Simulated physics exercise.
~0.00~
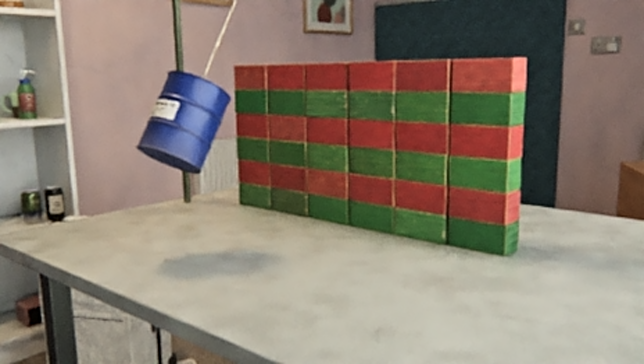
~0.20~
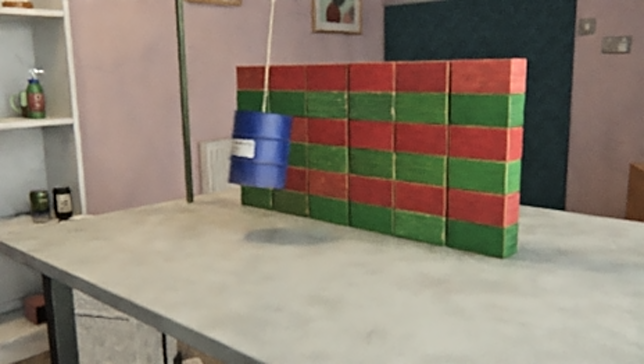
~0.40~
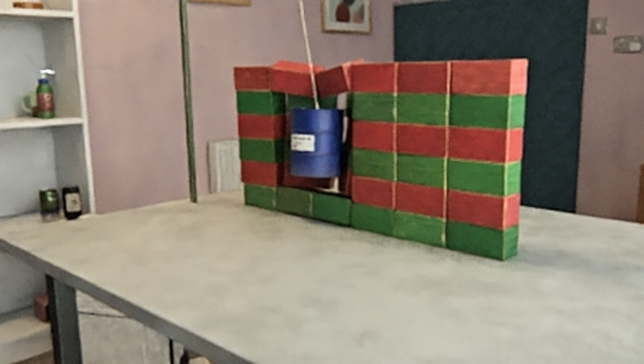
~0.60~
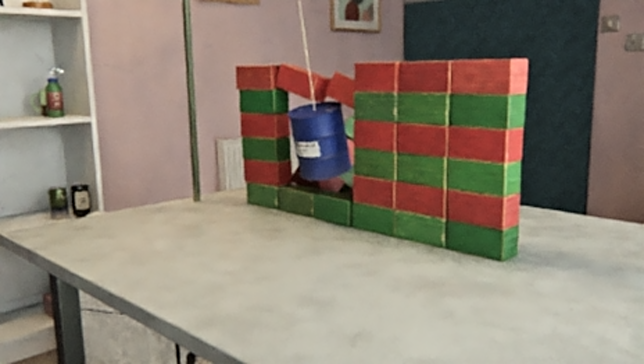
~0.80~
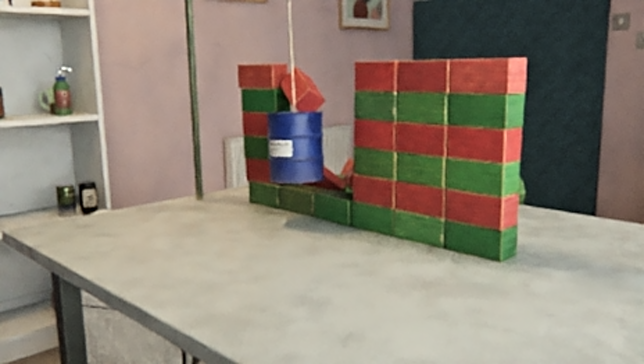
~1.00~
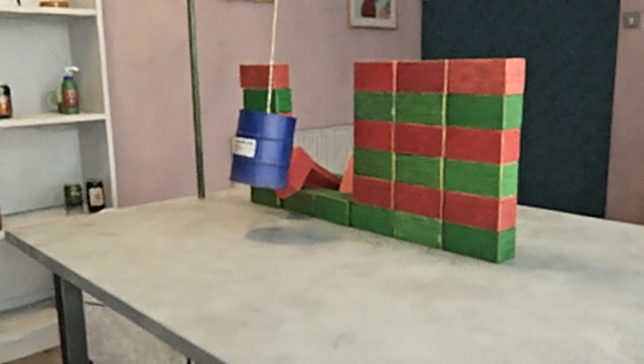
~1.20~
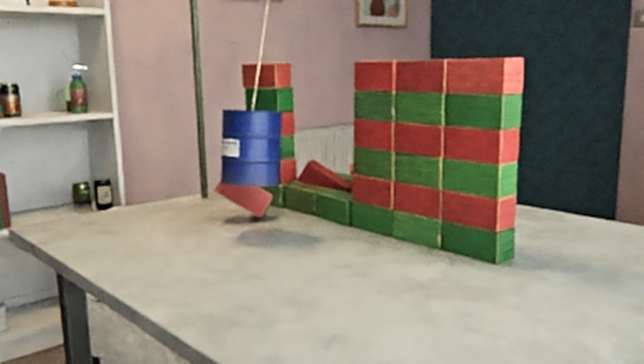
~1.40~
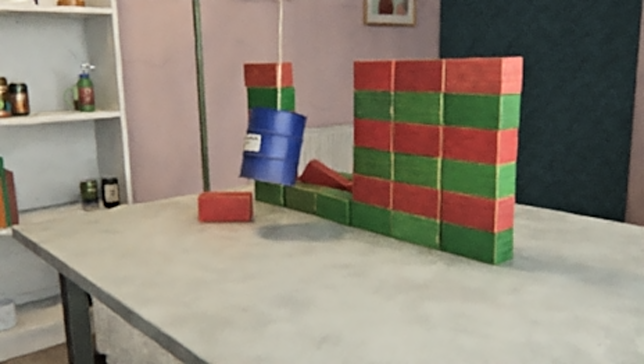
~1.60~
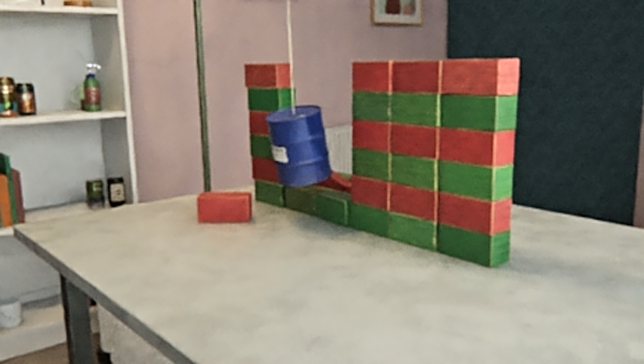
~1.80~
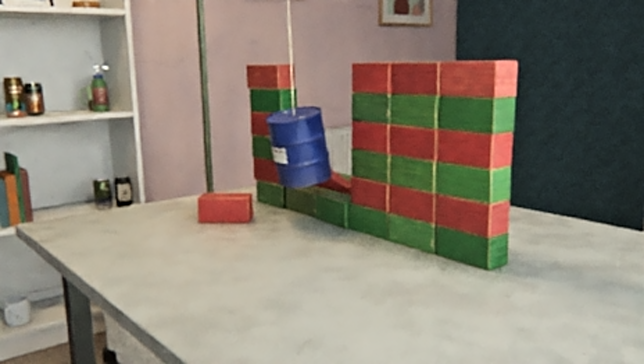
In a room with pink walls, a grey tabletop is seen from slightly above, the view drifting slowly sideways. A wall of red and green blocks stands in striped rows, with shelves behind to the left and a dark panel behind to the right. A blue drum on a line swings in from the left and punches into the wall's left part. Blocks there tilt and drop as the drum swings back, and one red block tumbles onto the table in front. The drum swings again into the gap, while a narrow left column and the wide right section remain standing.
